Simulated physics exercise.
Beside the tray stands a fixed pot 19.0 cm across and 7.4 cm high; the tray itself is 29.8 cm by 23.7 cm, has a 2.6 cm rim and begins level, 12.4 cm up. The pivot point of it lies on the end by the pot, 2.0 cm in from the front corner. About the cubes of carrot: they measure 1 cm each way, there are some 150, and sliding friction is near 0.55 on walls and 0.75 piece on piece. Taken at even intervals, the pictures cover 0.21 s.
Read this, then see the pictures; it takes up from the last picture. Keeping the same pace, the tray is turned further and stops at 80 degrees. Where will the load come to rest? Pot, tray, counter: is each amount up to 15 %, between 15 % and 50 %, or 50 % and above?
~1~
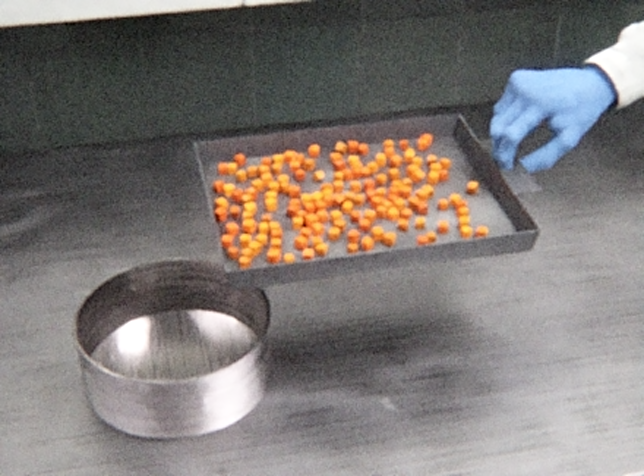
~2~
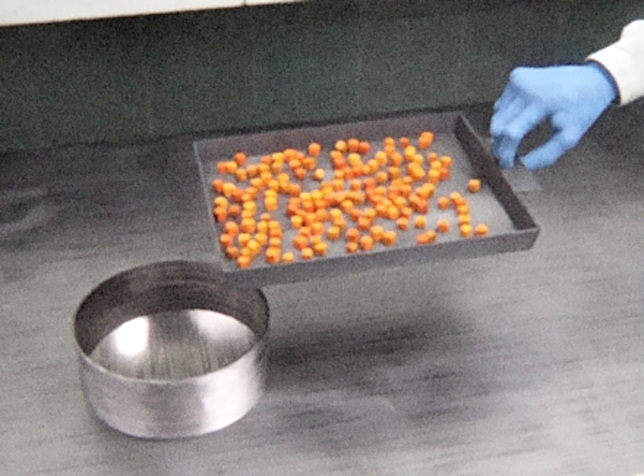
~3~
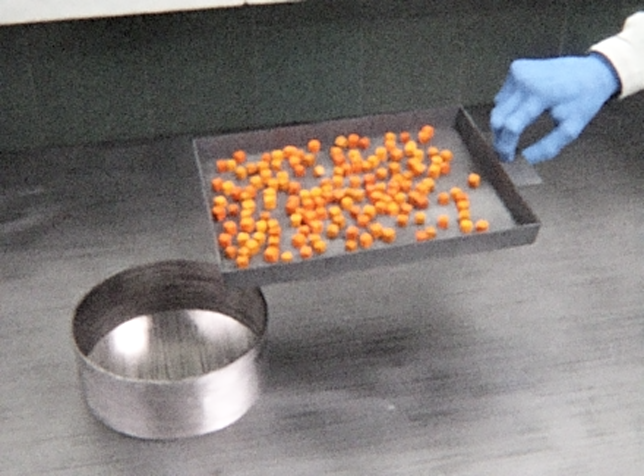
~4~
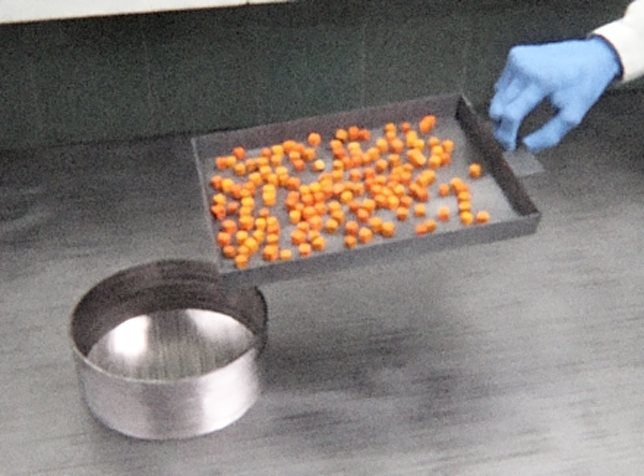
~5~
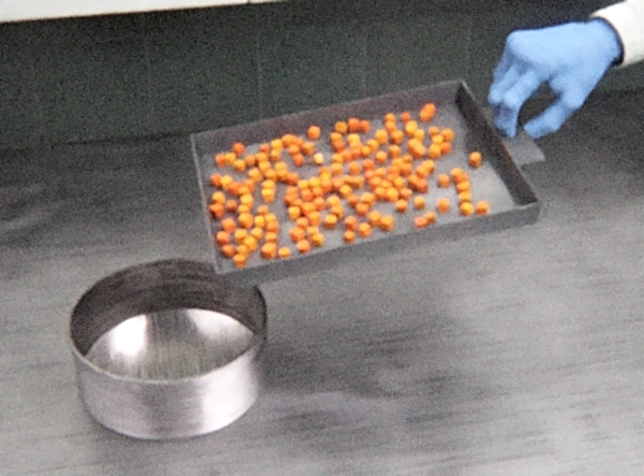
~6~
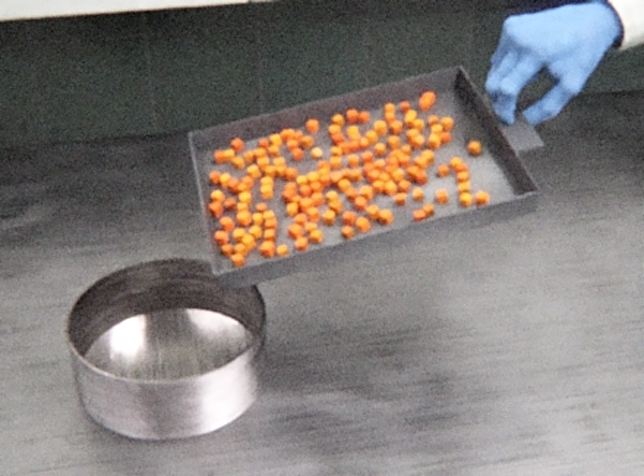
Pot: Between 15 % and 50 %; tray: 50 % and above; counter: Up to 15 %.
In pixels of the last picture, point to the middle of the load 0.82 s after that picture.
Approximately (196, 216) in the last picture.
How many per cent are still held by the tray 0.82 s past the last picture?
About 80 per cent.
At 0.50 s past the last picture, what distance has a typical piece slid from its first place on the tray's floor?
It has moved some 4 cm from its start.
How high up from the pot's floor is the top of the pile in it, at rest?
Roughly 1.0 cm up.
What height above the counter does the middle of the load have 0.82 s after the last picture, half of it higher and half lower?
About 16 centimetres.
Then, 0.50 s after the last picture, tilt 44 degrees; the tray holds 100 %, the pot 0 %.
Then, 0.82 s after the last picture, tilt 65 degrees; the tray holds 80 %, the pot 5 %.
Then, 1.25 s after the last picture, tilt 80 degrees; the tray holds 65 %, the pot 30 %.
In the end, pot 35 %, tray 60 %, counter 5 %.
